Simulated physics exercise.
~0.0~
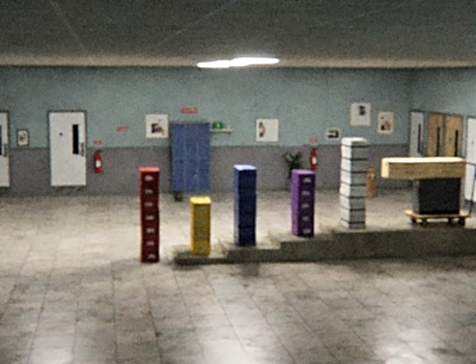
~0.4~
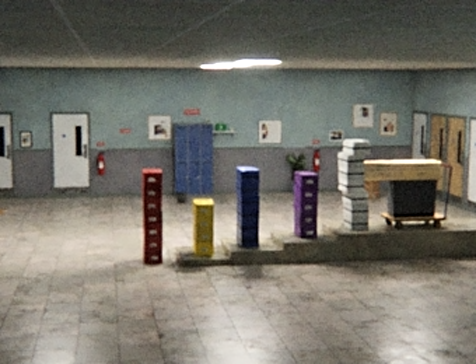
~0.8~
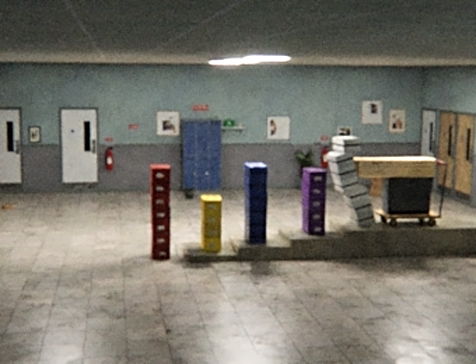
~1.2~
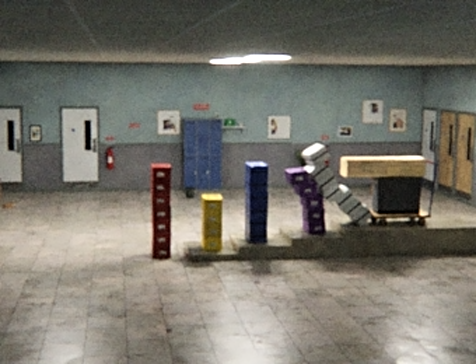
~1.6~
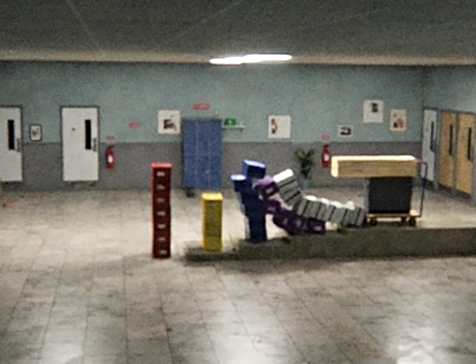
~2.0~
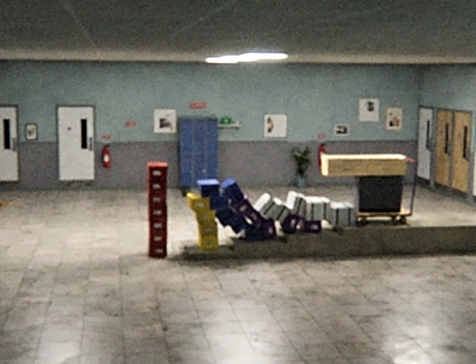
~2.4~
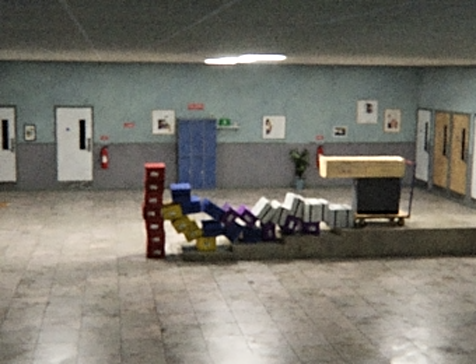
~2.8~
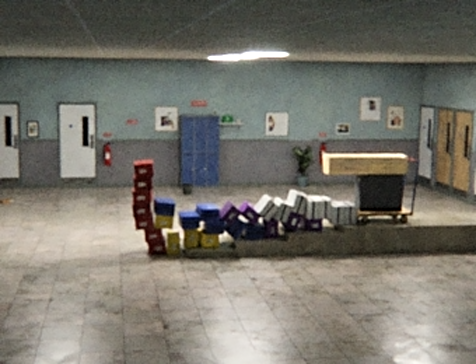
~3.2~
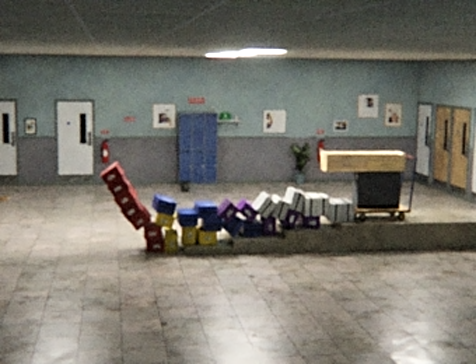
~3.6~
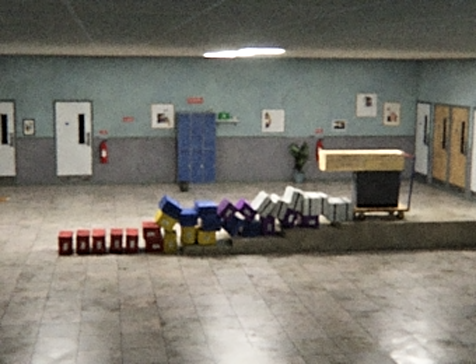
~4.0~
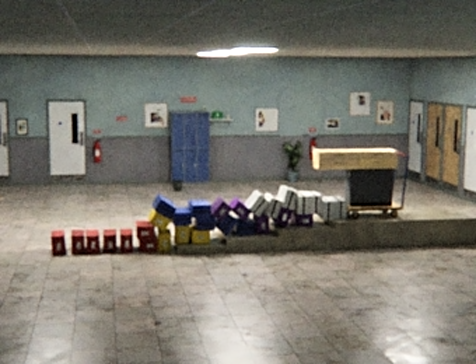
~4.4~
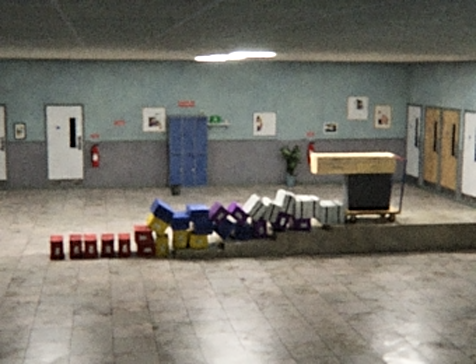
A wide, dim hall with pale blue-green walls, doors and blue lockers is seen from across its tiled floor by a slightly swaying camera. Stacks of red, yellow, blue and purple boxes stand from left to right beside a taller pale stack on low steps, with a loaded trolley at the right. The trolley rolls left into the pale stack, which buckles and topples onto the purple one. The purple stack knocks over the blue, which collapses onto the yellow. Finally the red stack tips left and lands in a row on the floor, leaving a jumbled heap beside the stopped trolley.
